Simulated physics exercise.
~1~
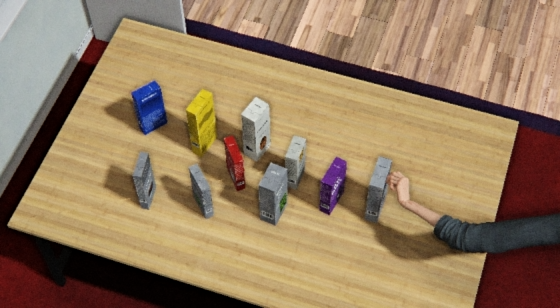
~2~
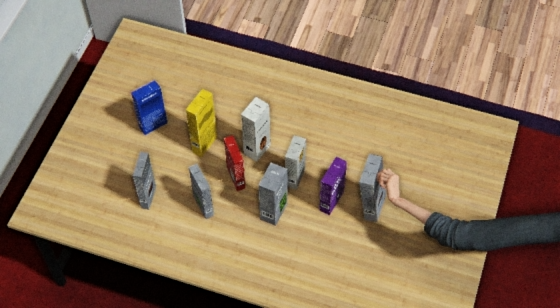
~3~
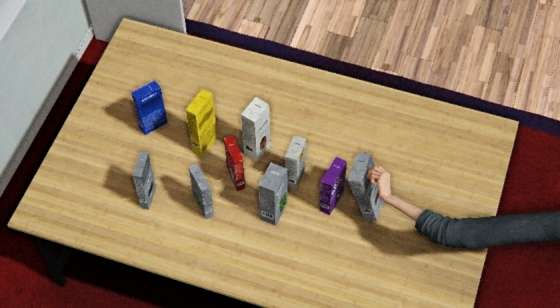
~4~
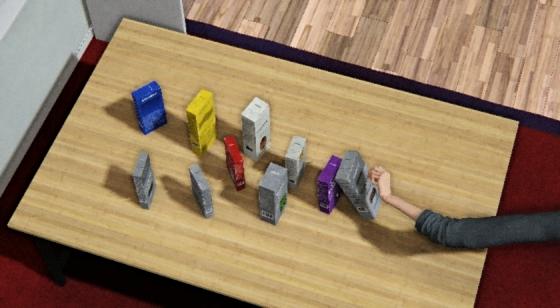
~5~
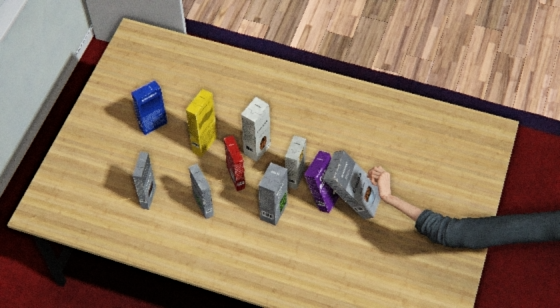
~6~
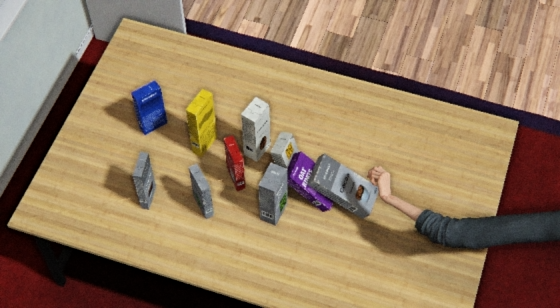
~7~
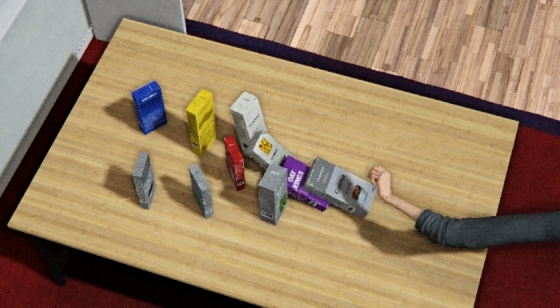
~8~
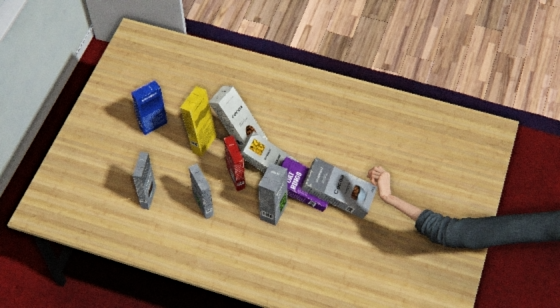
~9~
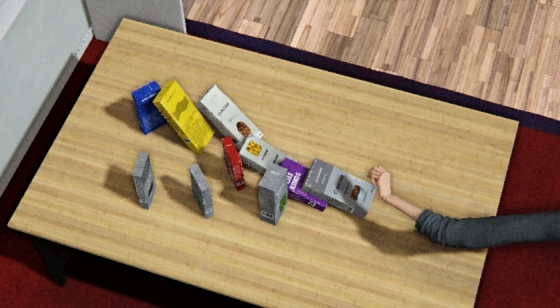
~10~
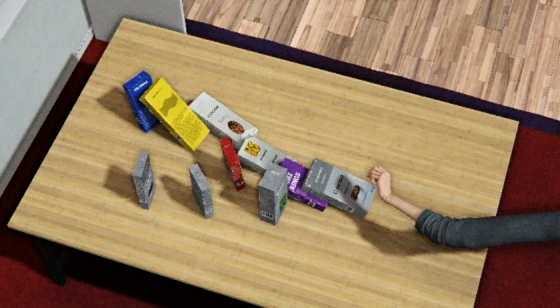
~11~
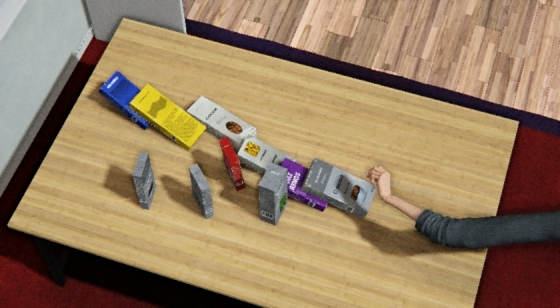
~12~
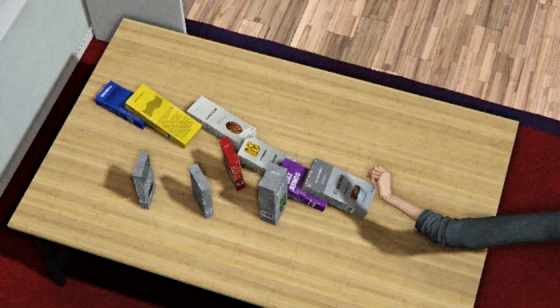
A light wooden table on a dark red floor, with wood planks beyond, is seen from above at an angle. Ten upright boxes stand scattered across it, including blue and yellow ones at the left, a small red one in the middle, and purple and gray ones at the right. A hand reaching in from the right pushes the rightmost gray box left until it tips onto the purple one. The purple box topples into a small pale box, which knocks down a white one, then the yellow and finally the blue. Six boxes lie in a line, while the red box and three gray ones remain standing.
